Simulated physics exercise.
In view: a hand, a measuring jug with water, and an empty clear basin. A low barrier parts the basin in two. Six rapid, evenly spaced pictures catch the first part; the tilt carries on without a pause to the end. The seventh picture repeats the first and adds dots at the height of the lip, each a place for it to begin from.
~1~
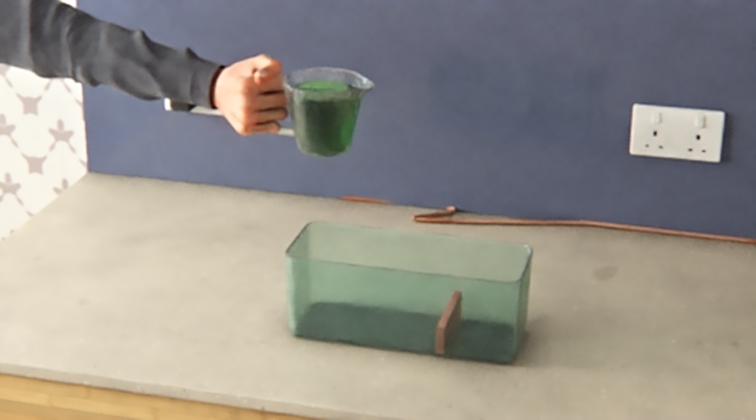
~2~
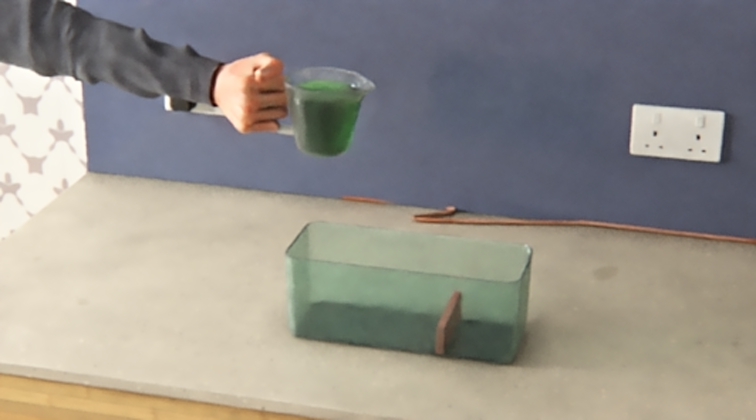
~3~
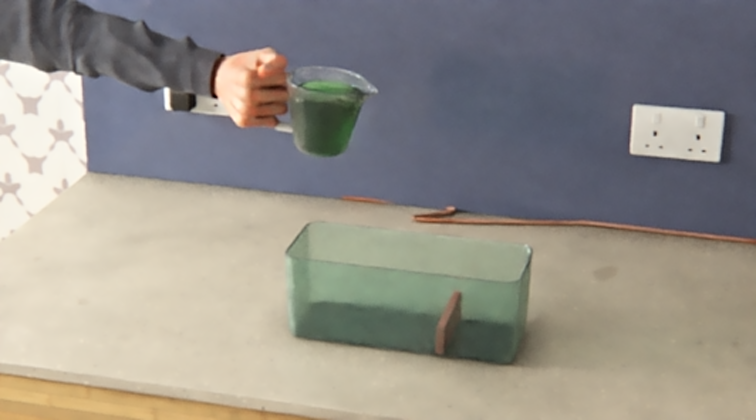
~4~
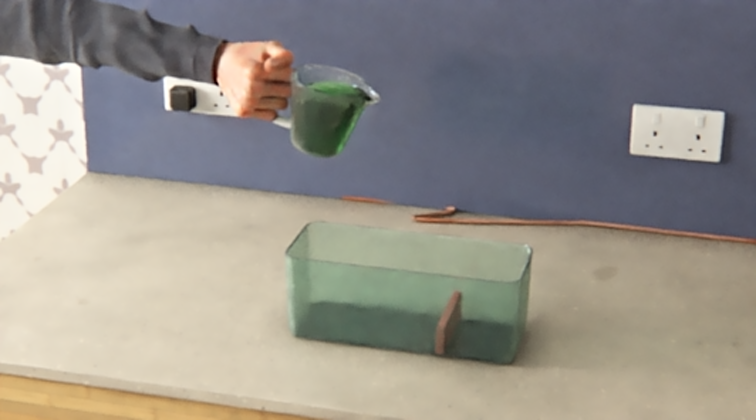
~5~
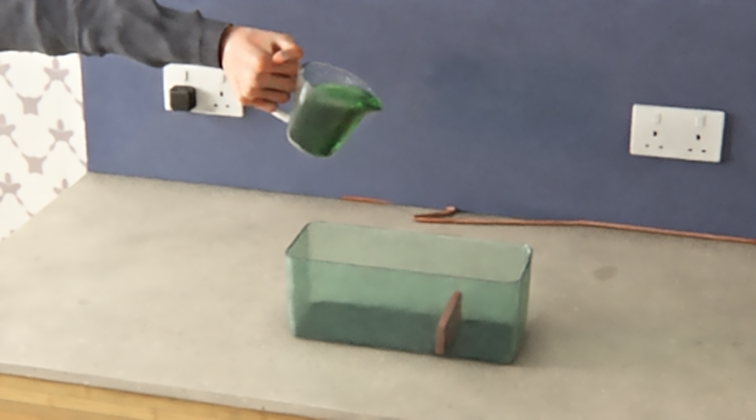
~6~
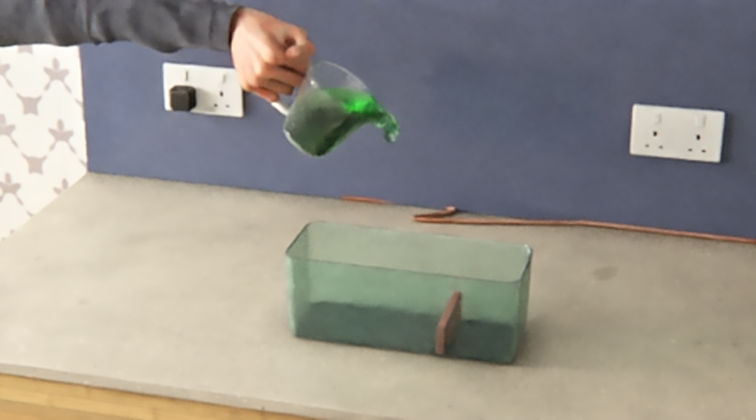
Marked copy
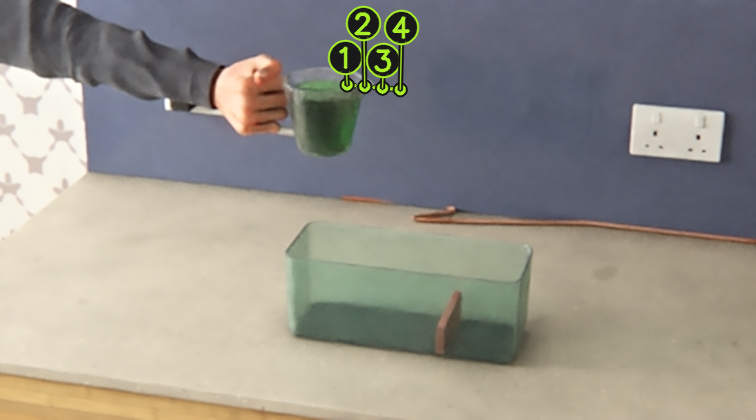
A hand tilts a jug of green liquid rightward above a clear basin until liquid passes its lip.
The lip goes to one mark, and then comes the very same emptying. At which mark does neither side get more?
The best place is 4.
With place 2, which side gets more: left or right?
The left side.
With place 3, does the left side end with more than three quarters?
Yes, it does.
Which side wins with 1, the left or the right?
The left one.
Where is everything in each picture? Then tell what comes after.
In the first frame, upright, lip at (372, 87); basin from (289, 333) to (515, 362); top of the wall at (450, 308); nothing has left yet.
In the second frame, upright, lip at (373, 88); nothing has left yet.
In the third frame, tipped about 6°, lip at (376, 93); nothing has left yet.
In the fourth frame, tipped about 14°, lip at (379, 100); nothing has left yet.
In the fifth frame, tipped about 23°, lip at (381, 109); water is over the lip, down to (381, 109).
In the sixth frame, tipped about 35°, lip at (382, 121); water is over the lip, down to (390, 139).
In lime, 1 at (347, 85); 2 at (364, 86); 3 at (382, 88); 4 at (400, 89).
If 1 is chosen, about 91 % ends left of the wall and 8 % right of it.
If 2 is chosen, about 92 % ends left of the wall and 6 % right of it.
If 3 is chosen, about 87 % ends left of the wall and 10 % right of it; 3 % is lost outside.
If 4 is chosen, about 55 % ends left of the wall and 44 % right of it.
